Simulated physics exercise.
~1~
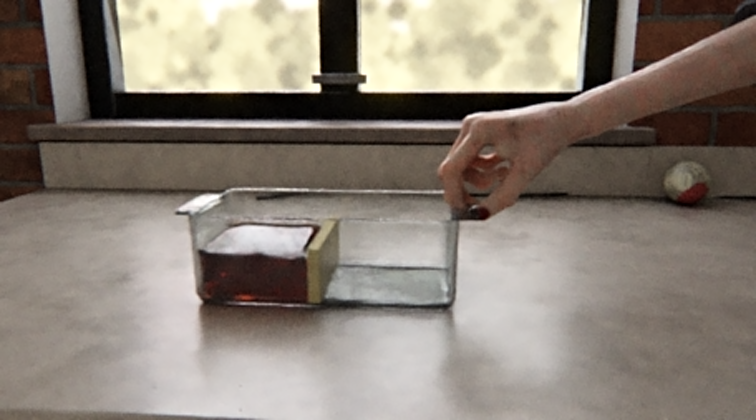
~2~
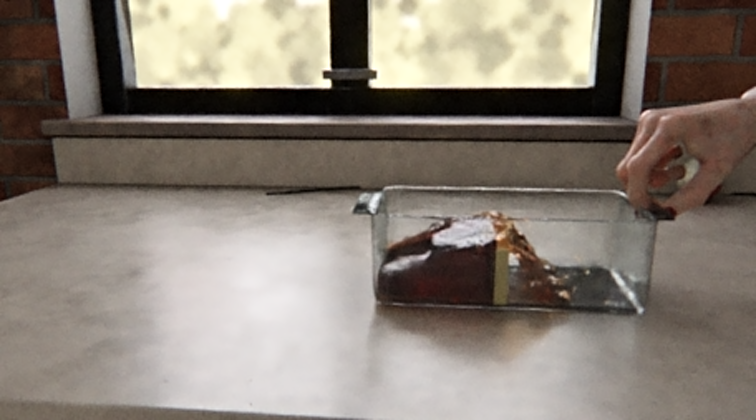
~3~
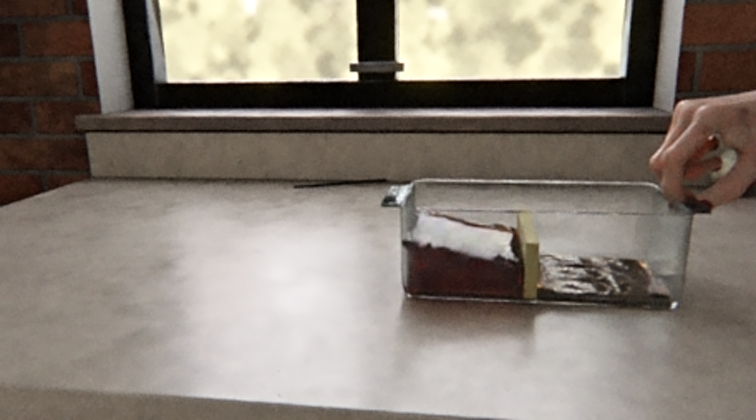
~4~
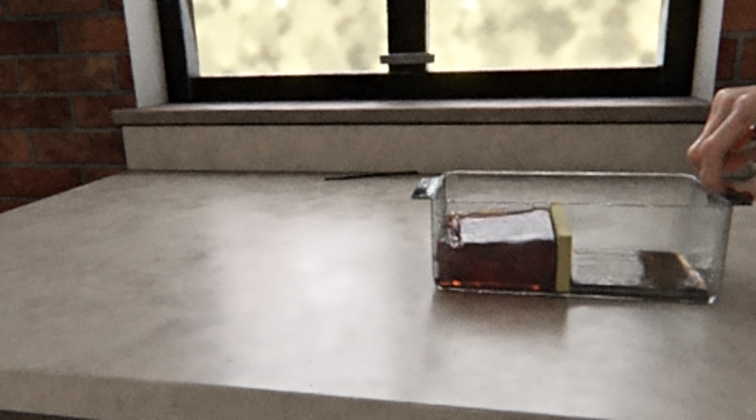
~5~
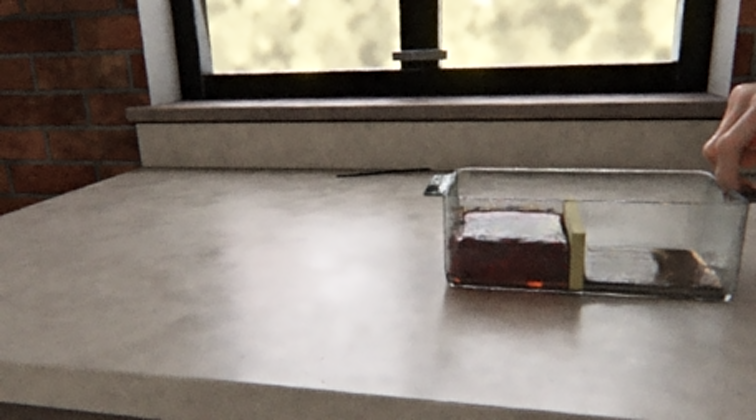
A hand tugged a clear oblong tub to the right across the work surface, making the dark reddish tea on the left surge and spill over the low wall, and it ended mostly on the left with a little on the right.
